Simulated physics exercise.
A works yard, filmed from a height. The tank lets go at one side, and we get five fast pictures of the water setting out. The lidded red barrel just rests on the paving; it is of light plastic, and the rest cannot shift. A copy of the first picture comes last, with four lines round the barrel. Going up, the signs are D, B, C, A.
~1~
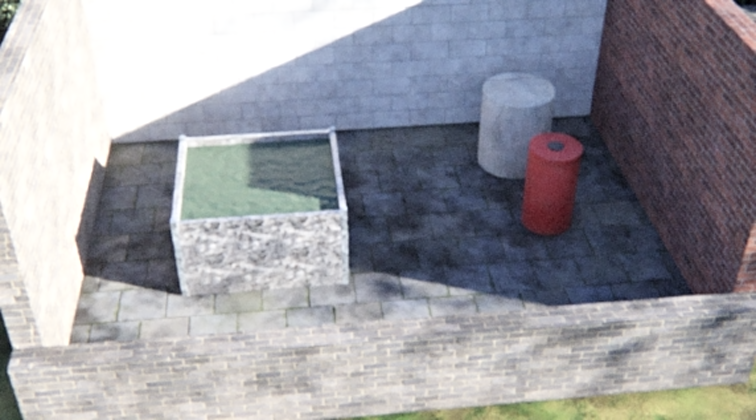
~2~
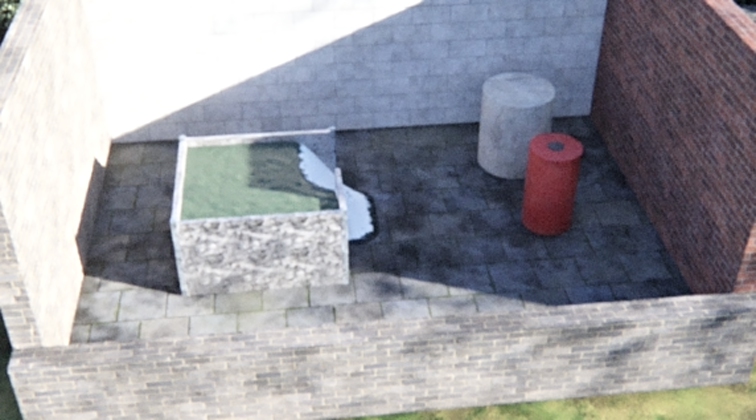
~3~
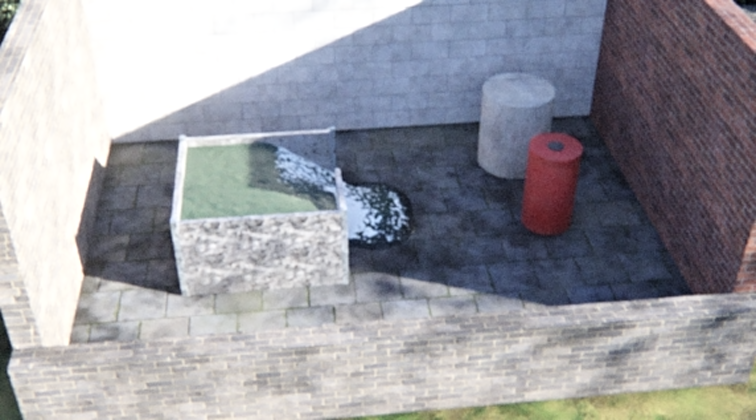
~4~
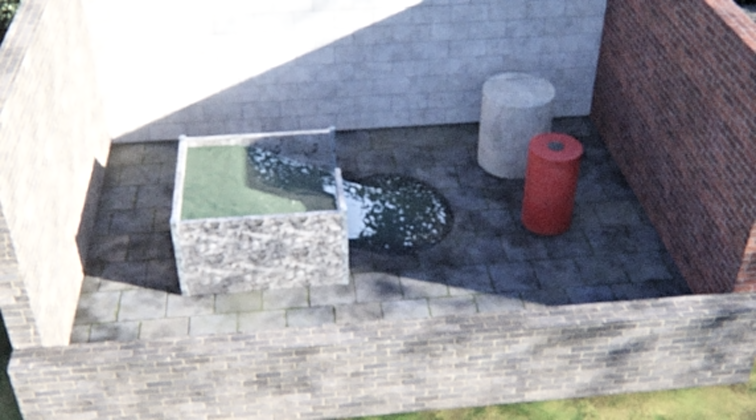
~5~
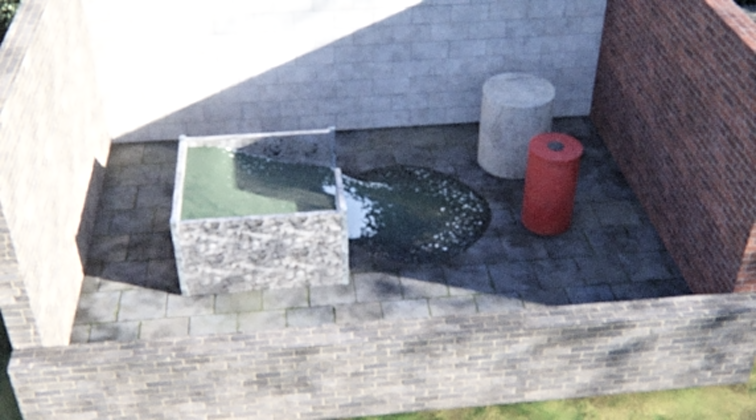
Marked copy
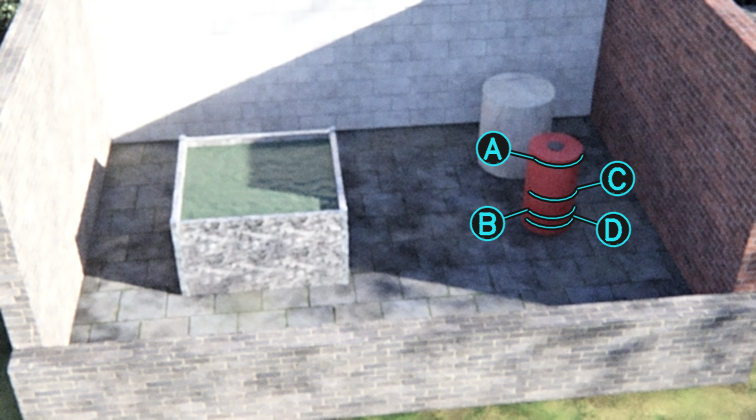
We see a walled, paved yard with a square tank, a grey cylinder and a red barrel; water pours from the tank's right side and spreads rightward across the paving as the level inside drops.
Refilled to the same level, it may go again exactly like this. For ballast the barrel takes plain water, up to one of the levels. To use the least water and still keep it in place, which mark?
The answer is mark C.
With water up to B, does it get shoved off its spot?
Yes.
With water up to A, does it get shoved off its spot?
No, not at all.
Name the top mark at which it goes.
Here it is mark B.
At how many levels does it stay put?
Two.
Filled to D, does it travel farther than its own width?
Yes, it does.
On the marked copy, A at (562, 166); B at (555, 218); C at (558, 200); D at (554, 227); from the bottom up D, B, C, A.
With A, it does not move.
With B, it is pushed about its own width away.
With C, it does not move.
With D, it is pushed about 3 times its own width away.
